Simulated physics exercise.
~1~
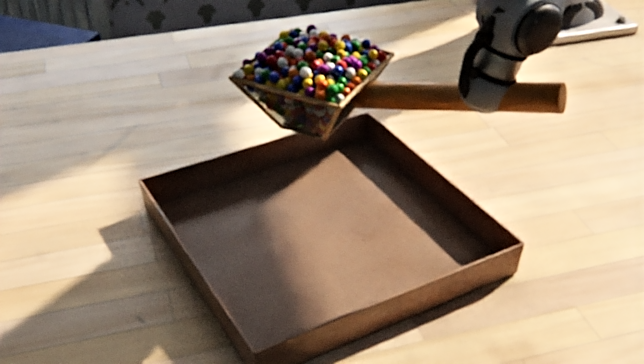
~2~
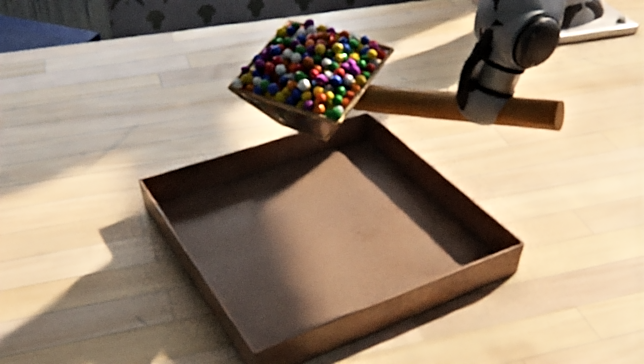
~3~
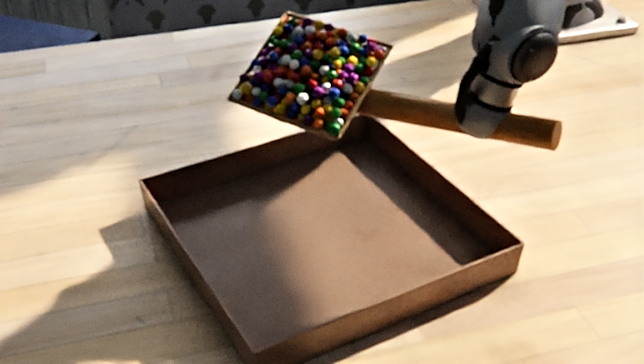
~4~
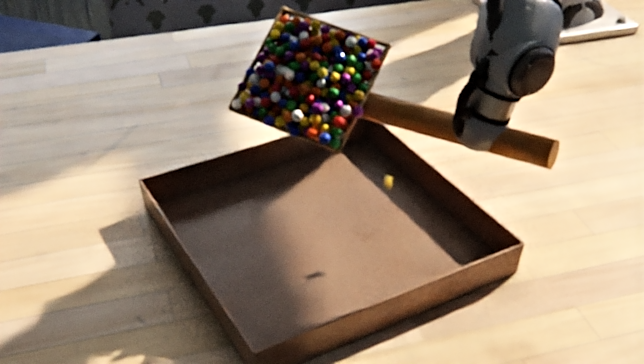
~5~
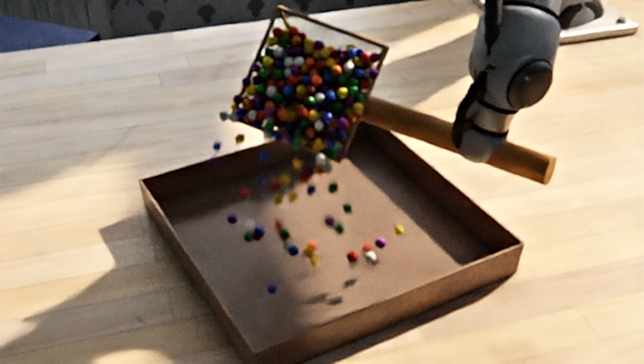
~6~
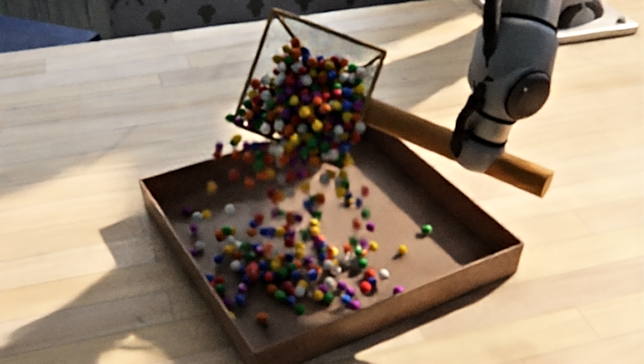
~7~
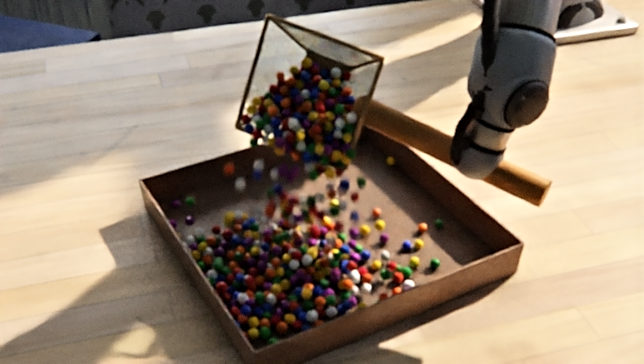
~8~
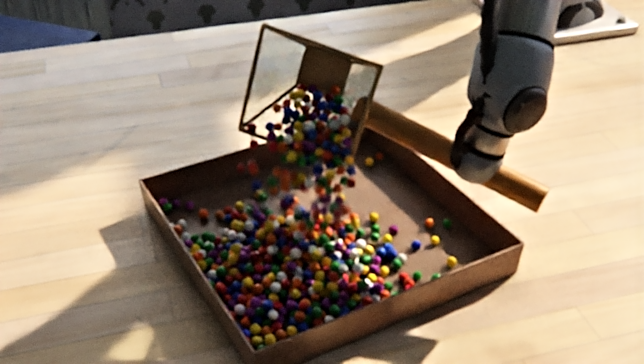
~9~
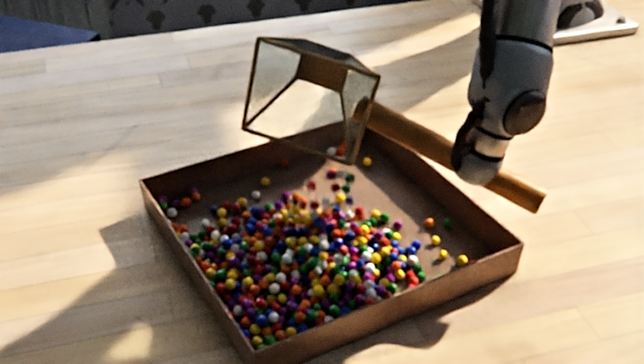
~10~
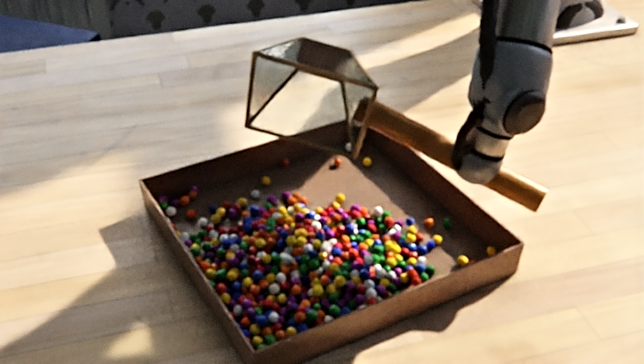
Robot arm tipping a scoop of multicoloured beads over a brown tray, the beads pouring in until the scoop is empty.
